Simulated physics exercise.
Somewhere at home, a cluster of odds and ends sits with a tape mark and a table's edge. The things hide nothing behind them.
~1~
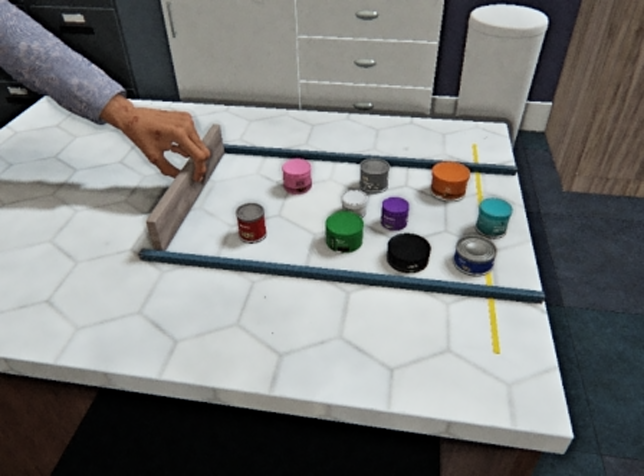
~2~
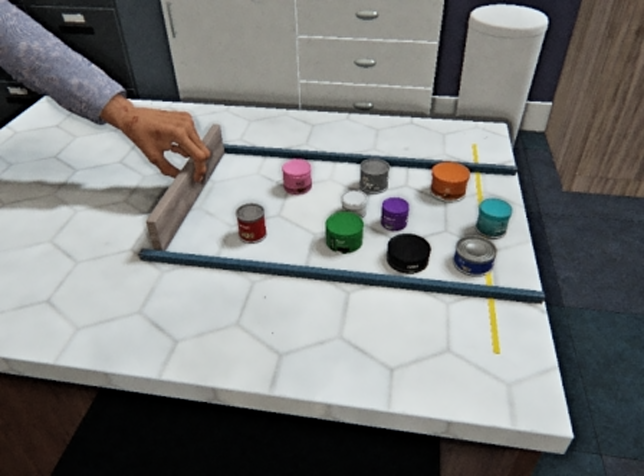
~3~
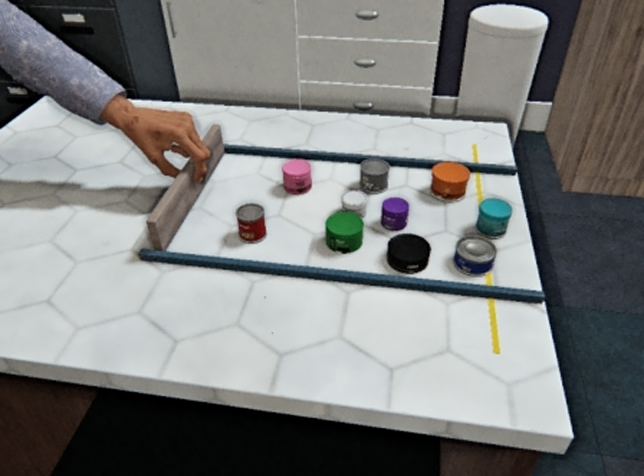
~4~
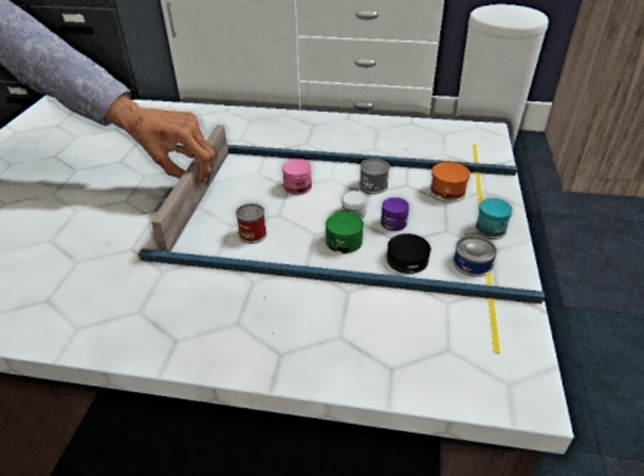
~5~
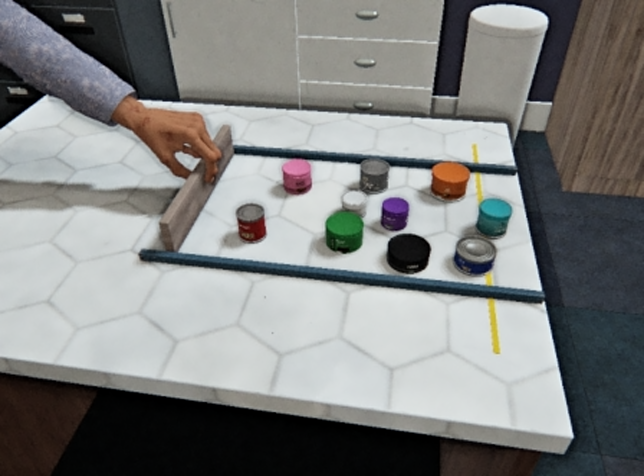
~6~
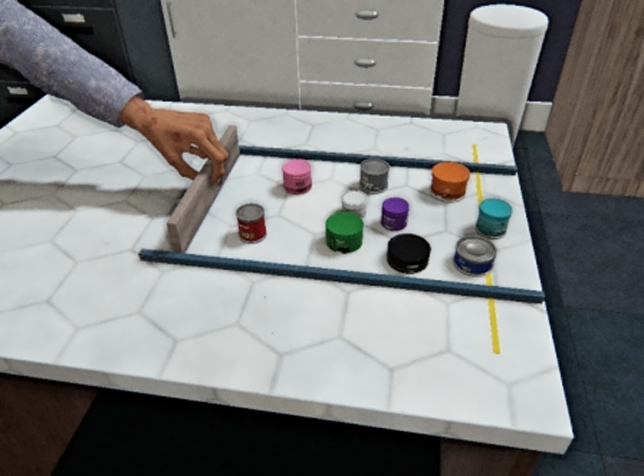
To begin with, a hand holds a wooden board upright between two dark rails on a white tabletop, left of a scattered group of colourful little pots and tins. The hand then slides the board slightly to the right, closer to the red tin, while the pots and tins stay still.
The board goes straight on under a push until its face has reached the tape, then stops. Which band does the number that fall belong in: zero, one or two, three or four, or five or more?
The edge claims three or four.
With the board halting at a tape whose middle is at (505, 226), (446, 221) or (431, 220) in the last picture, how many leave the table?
The counts come to 5, then 0, then 0.
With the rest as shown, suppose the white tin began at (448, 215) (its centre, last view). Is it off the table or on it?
From that start the object is safe.
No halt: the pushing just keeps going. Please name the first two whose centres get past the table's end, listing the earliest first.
First the turquoise tin, next the blue pot.
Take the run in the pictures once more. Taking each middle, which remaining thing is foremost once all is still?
That'd be the green tub, foremost of the lot.
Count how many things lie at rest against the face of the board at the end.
That comes to 5.
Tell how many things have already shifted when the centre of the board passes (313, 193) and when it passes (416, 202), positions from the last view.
3 by the first point, 9 by the second.
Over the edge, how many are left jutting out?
It's 2.
A little later, none off yet; turquoise tin at rest near (493, 218); blue pot at rest near (475, 256); orange pot at rest near (449, 182).
When it is over, the number that fall off is three or four; down, orange pot, blue pot and turquoise tin.
